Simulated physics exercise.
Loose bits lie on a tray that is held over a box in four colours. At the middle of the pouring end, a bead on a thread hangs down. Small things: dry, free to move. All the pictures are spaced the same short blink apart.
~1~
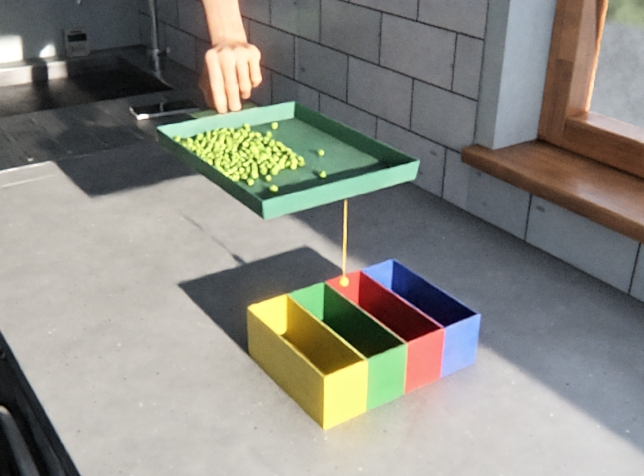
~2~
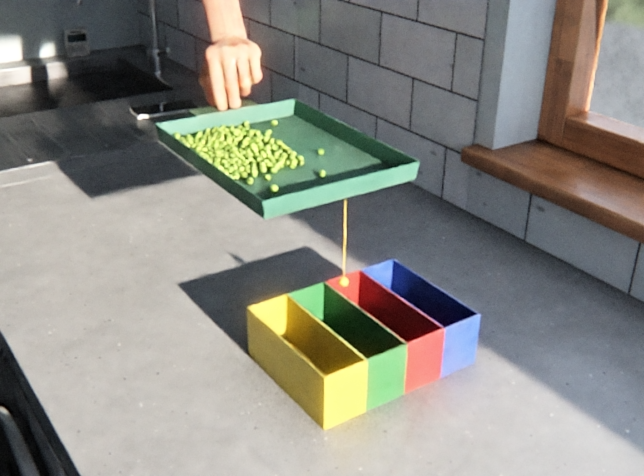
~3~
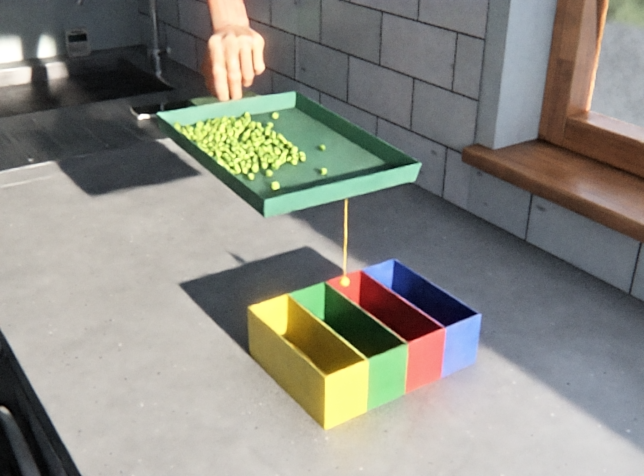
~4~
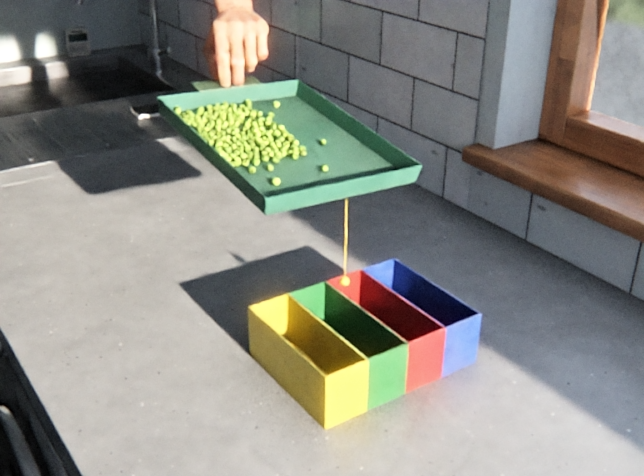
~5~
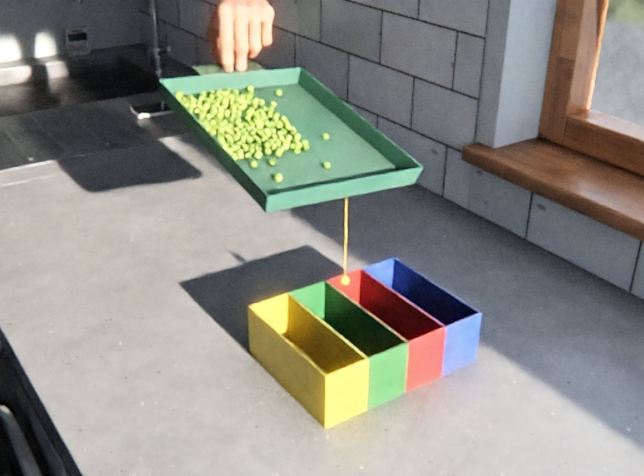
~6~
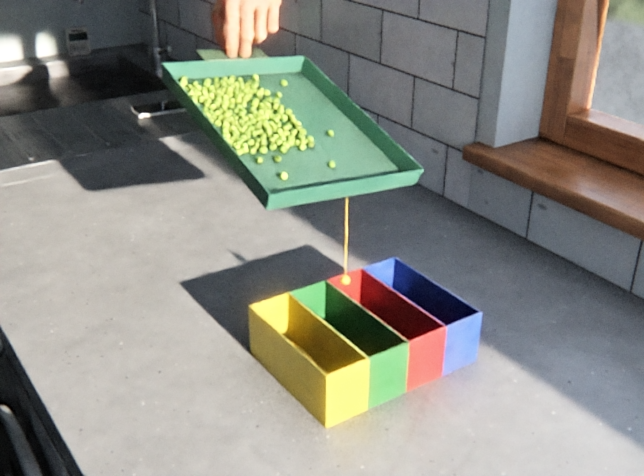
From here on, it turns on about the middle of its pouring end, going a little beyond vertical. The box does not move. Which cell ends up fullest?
The blue cell.
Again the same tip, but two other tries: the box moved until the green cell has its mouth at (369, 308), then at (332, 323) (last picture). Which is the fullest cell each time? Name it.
Try one: Blue; try two: The blue cell.
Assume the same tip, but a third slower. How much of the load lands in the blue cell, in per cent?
Roughly 60%.
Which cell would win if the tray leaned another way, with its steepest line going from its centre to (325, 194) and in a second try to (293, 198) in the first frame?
In turn: Yellow; the cell in yellow.
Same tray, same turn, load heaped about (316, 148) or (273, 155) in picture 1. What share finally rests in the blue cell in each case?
From the first start you get 60 in a hundred, from the second 60 in a hundred.
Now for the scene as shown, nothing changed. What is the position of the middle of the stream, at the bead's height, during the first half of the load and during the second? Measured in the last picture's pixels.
I'd place the first part at (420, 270) and the rest at (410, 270).
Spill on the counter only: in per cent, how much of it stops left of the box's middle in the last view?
Close to 0 in a hundred.
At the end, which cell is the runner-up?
The red one.
Soon, tray tipped steeply; most on the tray; a stray few in the red cell; a stray few in the blue cell; a small part falling or outside the box.
A while on, tray tipped right over; about two thirds on the tray; a small part in the blue cell; a small part in the red cell; a stray few in the green cell; a small part falling or outside the box.
Towards the end, tray tipped past a quarter turn; about half in the blue cell; about a quarter in the red cell; a stray few in the green cell; about a quarter falling or outside the box.
Finally, tray tipped past a quarter turn; about half in the blue cell; about a quarter in the red cell; a stray few in the green cell; none in the yellow cell; about a quarter outside the box.
